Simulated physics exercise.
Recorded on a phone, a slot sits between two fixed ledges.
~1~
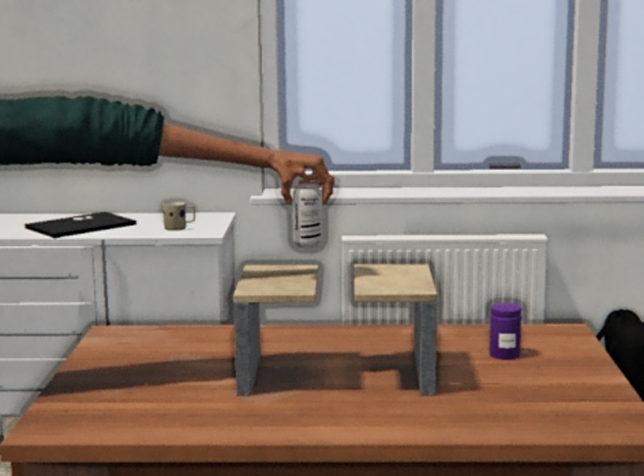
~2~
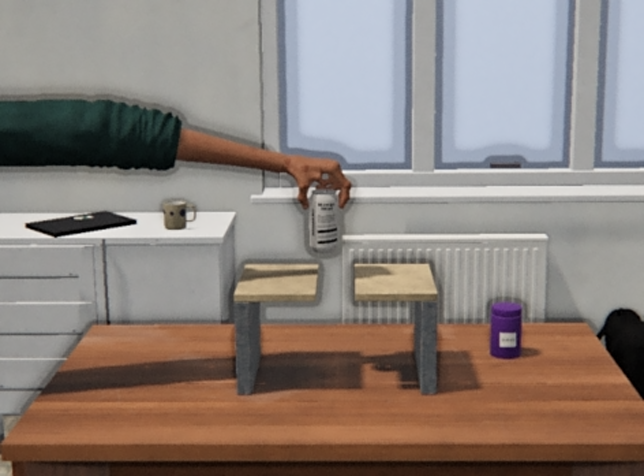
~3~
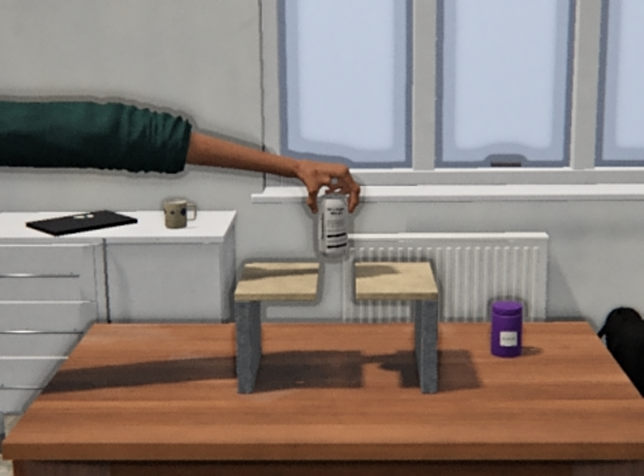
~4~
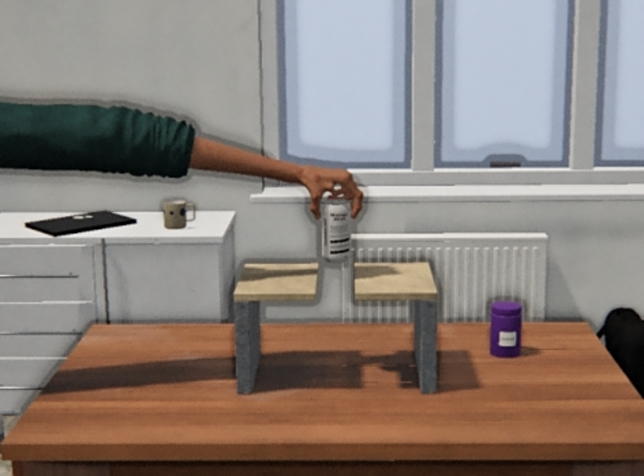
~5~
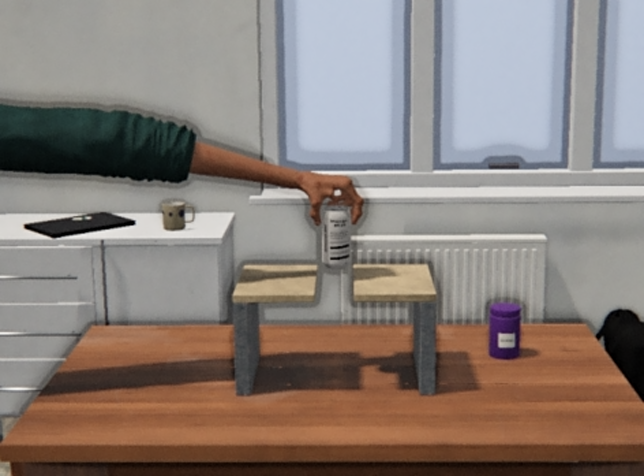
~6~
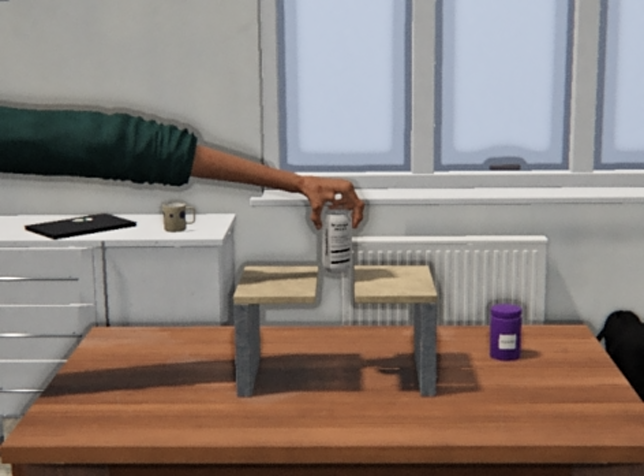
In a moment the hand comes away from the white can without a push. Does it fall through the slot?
Yes, it falls through.
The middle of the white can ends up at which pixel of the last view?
It ends up near (338, 349).
Then, 0.20 s after the last picture, white can slid about its own width near (338, 265).
Then, 0.30 s after the last picture, white can slid well along near (338, 334).
At rest, moved from the start, white can; purple jar in place. Seen from the same camera at the end, white can near (338, 349). The can reaches the table.
